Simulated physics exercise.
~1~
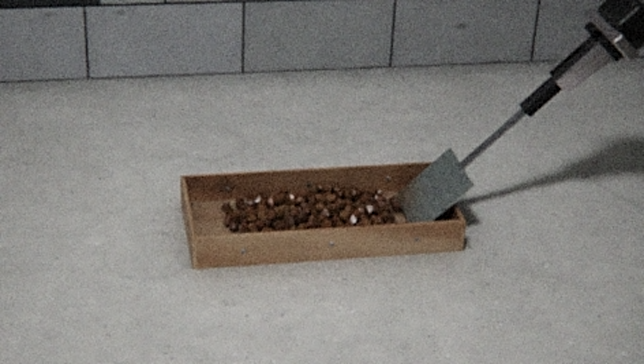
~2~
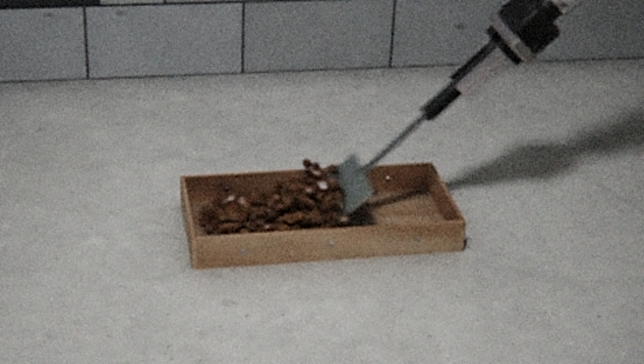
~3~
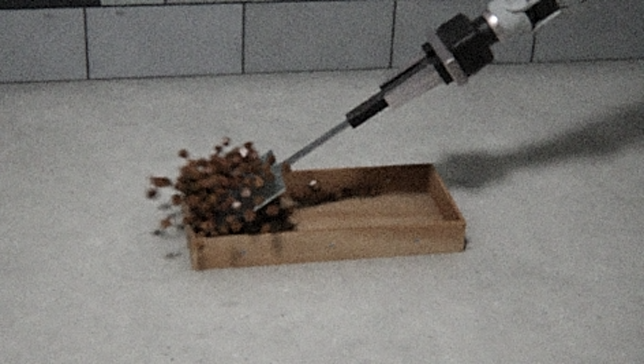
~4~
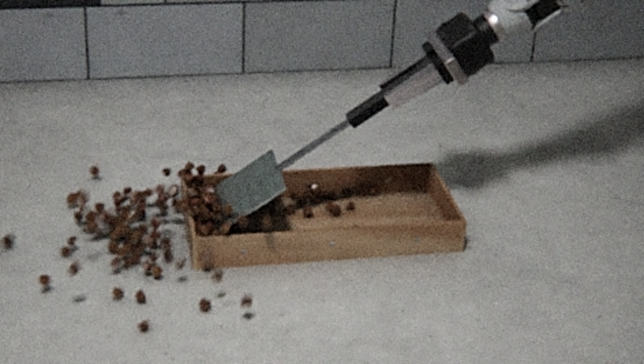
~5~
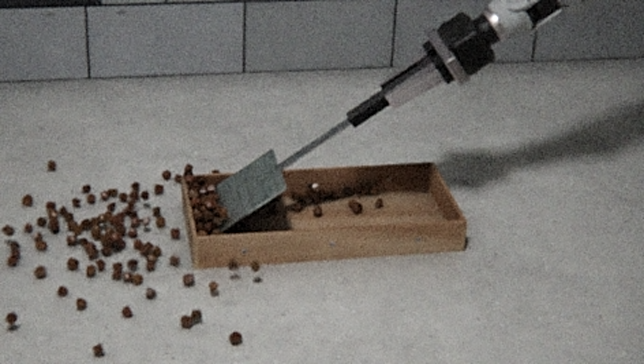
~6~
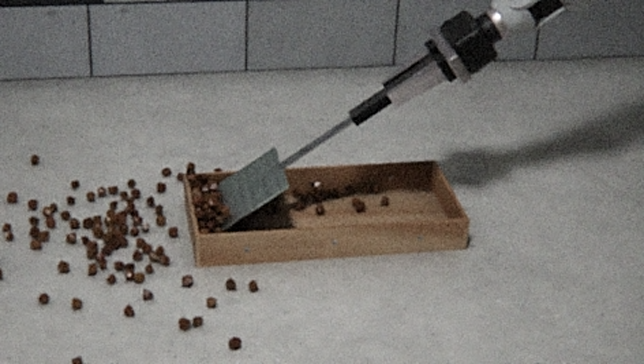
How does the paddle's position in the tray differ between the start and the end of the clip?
At the start the paddle is at the right end of the tray, and by the end it rests near the left end, beside the pellets still inside.
